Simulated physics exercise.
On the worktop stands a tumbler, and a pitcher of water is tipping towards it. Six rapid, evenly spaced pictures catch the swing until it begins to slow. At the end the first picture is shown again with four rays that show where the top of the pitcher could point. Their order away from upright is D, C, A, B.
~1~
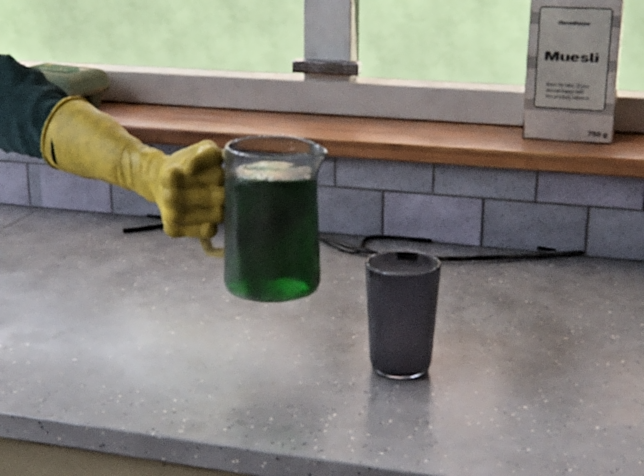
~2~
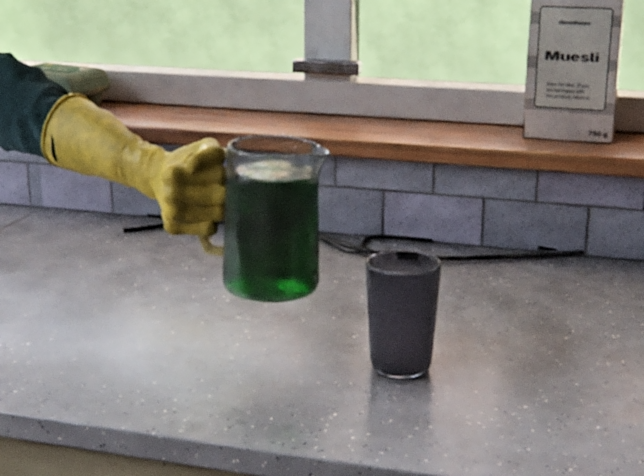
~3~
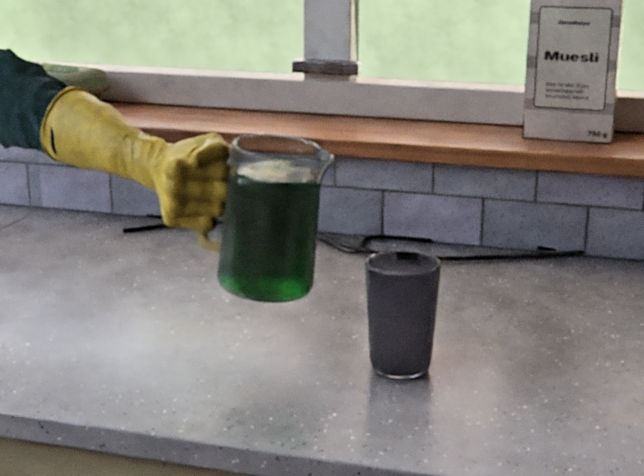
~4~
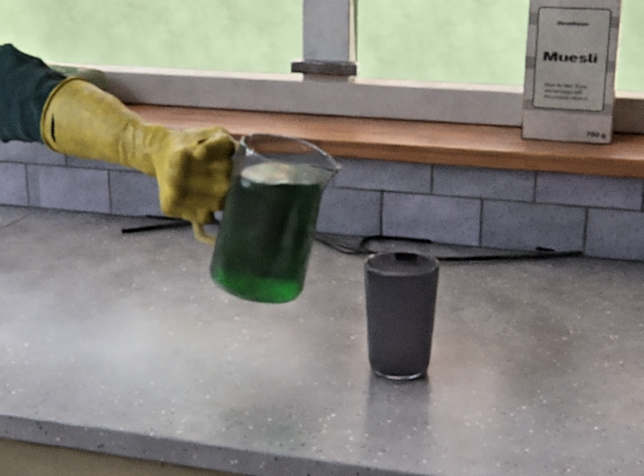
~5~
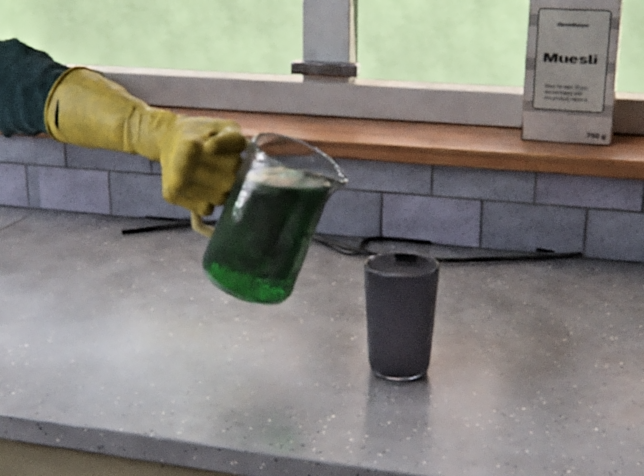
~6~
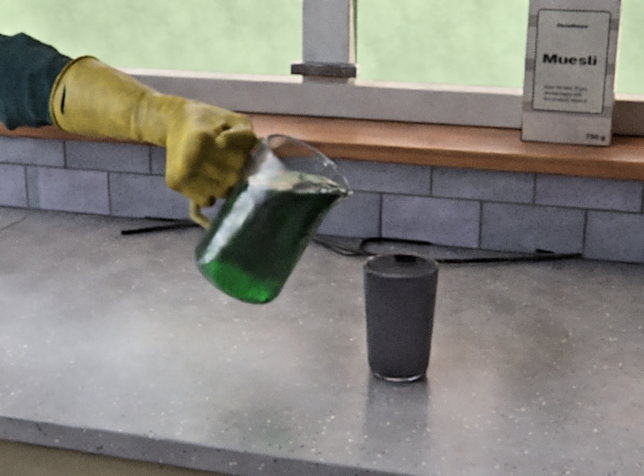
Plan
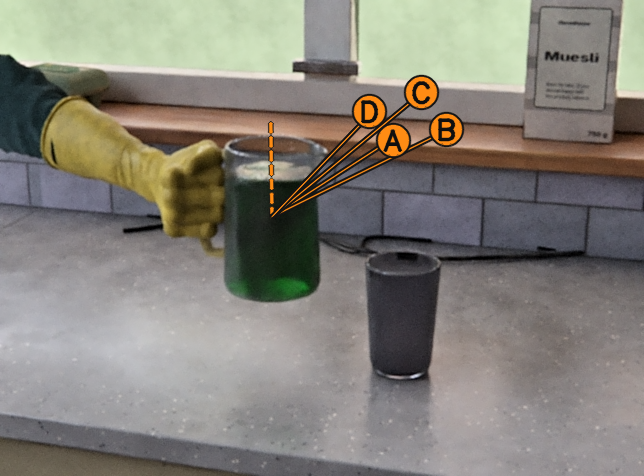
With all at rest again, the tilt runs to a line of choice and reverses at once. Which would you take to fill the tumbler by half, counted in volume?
It is B.
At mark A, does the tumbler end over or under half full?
Under half.
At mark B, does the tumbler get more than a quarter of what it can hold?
Yes.
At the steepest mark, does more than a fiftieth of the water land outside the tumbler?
No, it does not.
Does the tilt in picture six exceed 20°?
Yes, it does.
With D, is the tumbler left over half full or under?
Under.
On the marked copy, A at (377, 148); B at (431, 138); C at (408, 103); D at (359, 125).
Choosing A, the tumbler ends with about 34 % of what it can hold.
Choosing B, the tumbler ends with about 47 % of what it can hold.
Choosing C, the tumbler ends with about 23 % of what it can hold.
Choosing D, the tumbler ends with about 13 % of what it can hold.
